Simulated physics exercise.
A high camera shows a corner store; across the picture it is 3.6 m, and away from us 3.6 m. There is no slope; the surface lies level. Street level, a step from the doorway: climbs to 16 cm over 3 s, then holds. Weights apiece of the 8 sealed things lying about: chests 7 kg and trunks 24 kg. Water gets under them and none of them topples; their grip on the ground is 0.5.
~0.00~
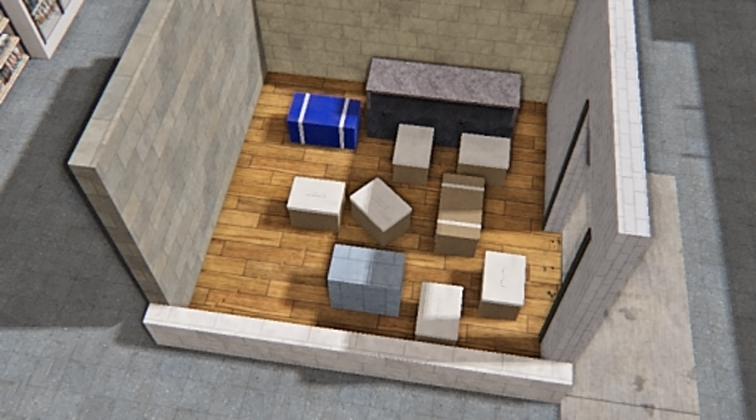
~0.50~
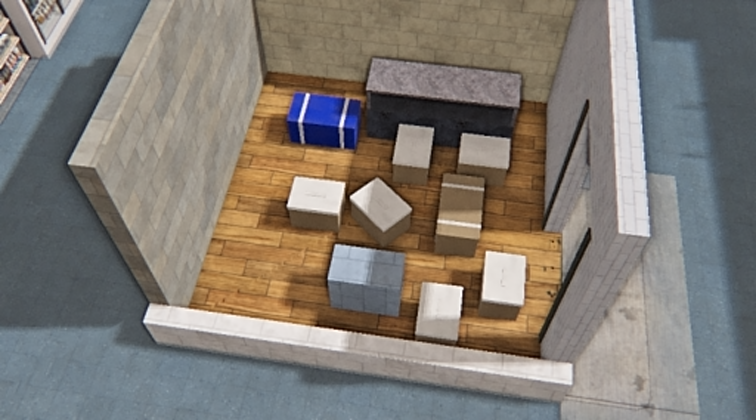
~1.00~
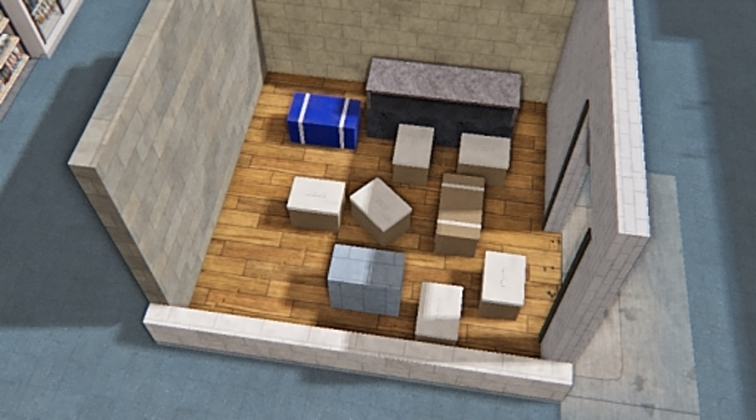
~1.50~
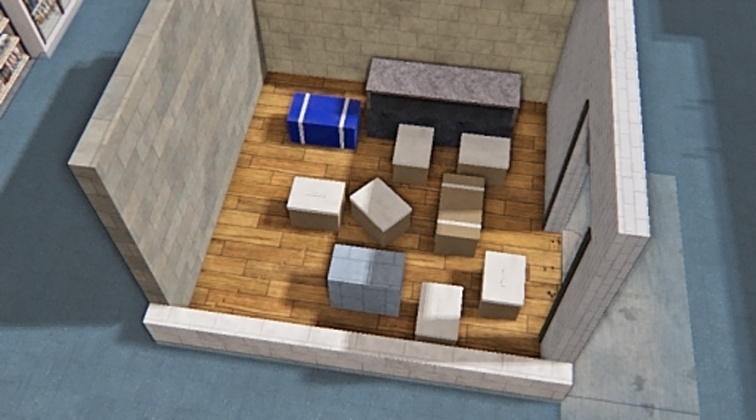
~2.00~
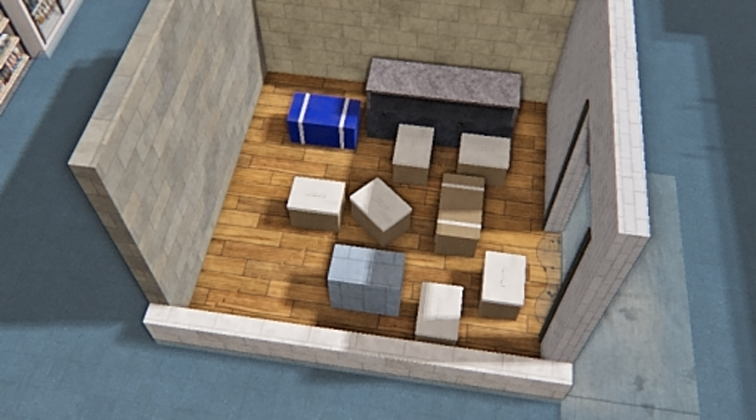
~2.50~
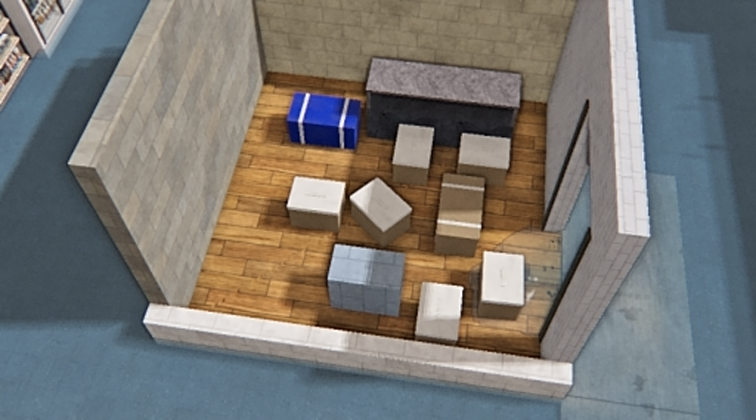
A small walled store with a wooden floor sat on a street where bluish water spread around it, then a thin sheet crept in through the doorway while the chests and trunks stayed still.
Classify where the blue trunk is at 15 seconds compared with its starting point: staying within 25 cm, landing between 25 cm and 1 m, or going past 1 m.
The blue trunk lands between 25 cm and 1 m.
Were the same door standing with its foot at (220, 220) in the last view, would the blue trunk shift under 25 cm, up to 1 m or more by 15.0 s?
In that case the blue trunk shifts a modest distance.
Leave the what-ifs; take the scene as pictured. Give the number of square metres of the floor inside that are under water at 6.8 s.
Somewhere about 9.5 m2, give or take.
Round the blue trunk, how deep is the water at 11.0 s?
Around 10 cm.
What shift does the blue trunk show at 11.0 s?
I'd put it at around 40 cm.
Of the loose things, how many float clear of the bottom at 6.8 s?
I count 4.
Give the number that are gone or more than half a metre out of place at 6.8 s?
That would be 4.
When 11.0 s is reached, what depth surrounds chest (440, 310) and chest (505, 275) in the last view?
Around 11 cm and 11 cm.
After 3.5 s the blue trunk is near (324, 110), 0.0 m from its start, aground; 1 afloat.
After 6.8 s the blue trunk is near (324, 110), 0.0 m from its start, aground; 4 afloat.
After 11.0 s the blue trunk is near (325, 85), 0.4 m from its start, afloat; 8 afloat.
After 15.0 s the blue trunk is near (337, 77), 0.5 m from its start, afloat; 8 afloat.
